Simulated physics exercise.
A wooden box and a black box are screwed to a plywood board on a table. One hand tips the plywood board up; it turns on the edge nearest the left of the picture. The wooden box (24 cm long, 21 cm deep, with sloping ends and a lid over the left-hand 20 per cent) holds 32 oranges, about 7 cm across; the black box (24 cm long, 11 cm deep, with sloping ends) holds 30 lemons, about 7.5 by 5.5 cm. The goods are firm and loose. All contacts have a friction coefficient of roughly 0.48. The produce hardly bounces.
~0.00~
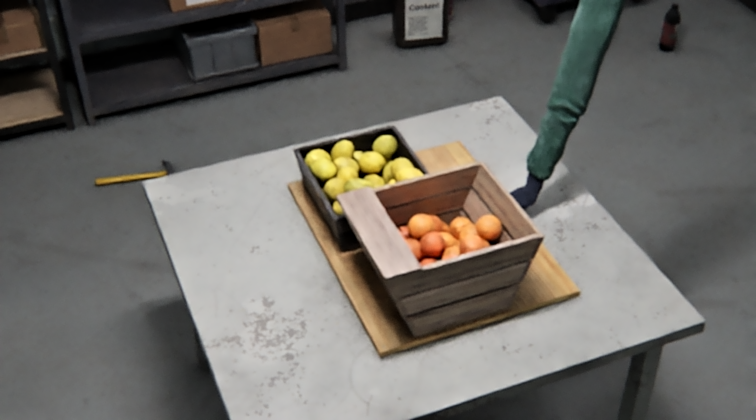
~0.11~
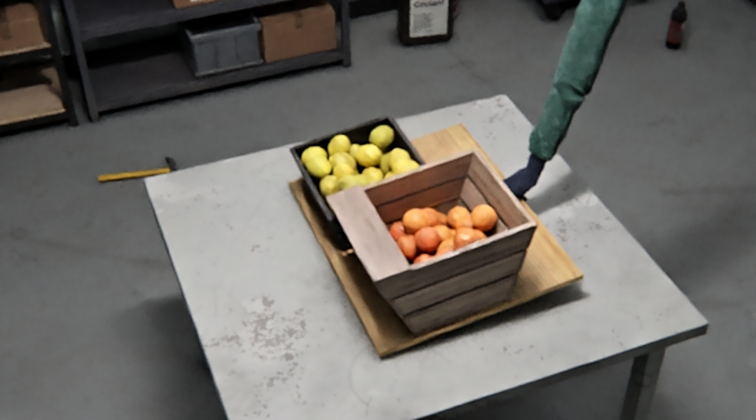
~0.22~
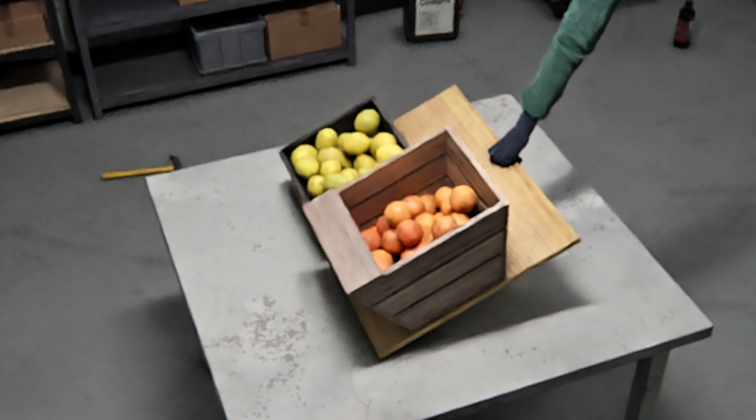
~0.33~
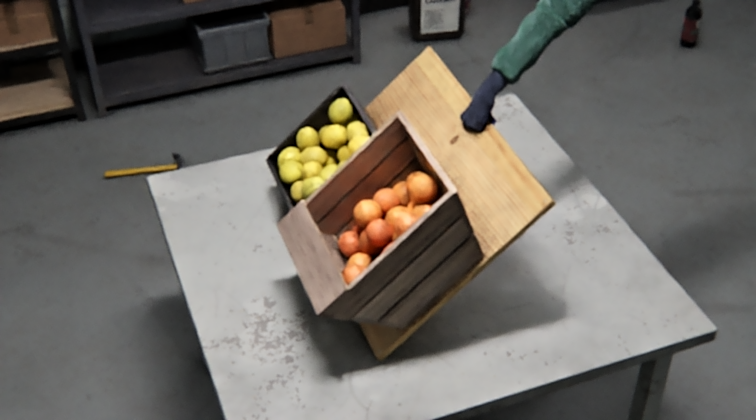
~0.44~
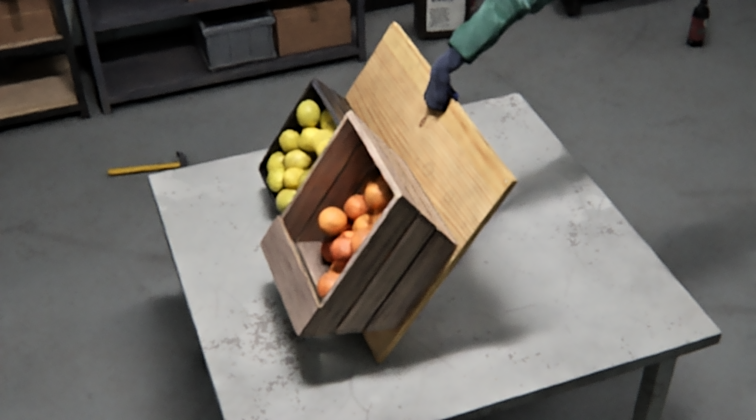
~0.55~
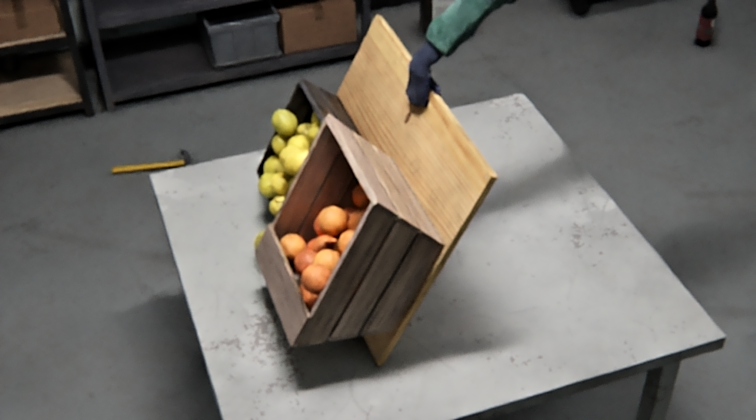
On a grey table, a gloved hand tilts up a board carrying boxes of oranges and lemons.
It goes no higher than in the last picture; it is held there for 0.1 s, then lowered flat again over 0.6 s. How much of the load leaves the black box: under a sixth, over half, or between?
Out of the black box go between a sixth and a half of the lemons.
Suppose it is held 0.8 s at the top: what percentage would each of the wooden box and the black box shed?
In that case wooden box 10, black box 30 per cent.
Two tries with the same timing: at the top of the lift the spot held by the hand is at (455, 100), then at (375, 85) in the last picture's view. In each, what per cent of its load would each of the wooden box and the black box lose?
Wooden box 0 then 20, black box 10 then 60 per cent.
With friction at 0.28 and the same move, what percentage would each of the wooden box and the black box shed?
Then wooden box 0, black box 20 per cent.
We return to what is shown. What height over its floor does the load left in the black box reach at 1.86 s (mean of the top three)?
Some 13 cm.
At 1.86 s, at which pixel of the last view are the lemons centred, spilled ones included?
At about (347, 197).
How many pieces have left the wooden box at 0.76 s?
Out by then, roughly: Wooden box 1.
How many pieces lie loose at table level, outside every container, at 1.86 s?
About 8.
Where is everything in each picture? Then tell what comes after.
In the first frame (places track the rim corner closest to us here, unless another is named; the camera moves round a little), black box (by its farthest rim corner) (391, 127); wooden box (390, 278); tipped 0°; all still inside.
Black box (388, 116); wooden box (379, 280); tipped 6°, in the second frame.
Wooden box (353, 291); tipped 22°, in the third frame.
Wooden box (324, 311); tipped 40°, in the fourth frame.
Wooden box (304, 331); tipped 56°, in the fifth frame.
Wooden box (297, 341); tipped 62°; 1 out, in the sixth frame.
After 0.76 s, tilt 57°; the wooden box is down by 1 of 32 and the black box is down by 2 of 30.
After 1.02 s, tilt 20°; the wooden box is down by 4 of 32 and the black box is down by 8 of 30.
After 1.39 s, tilt 0°; the wooden box is down by 4 of 32 and the black box is down by 8 of 30.
When it is over (at 1.86 s), the wooden box is down by 4 of 32 and the black box is down by 8 of 30. Asked share, 8 of 30, 27 per cent.
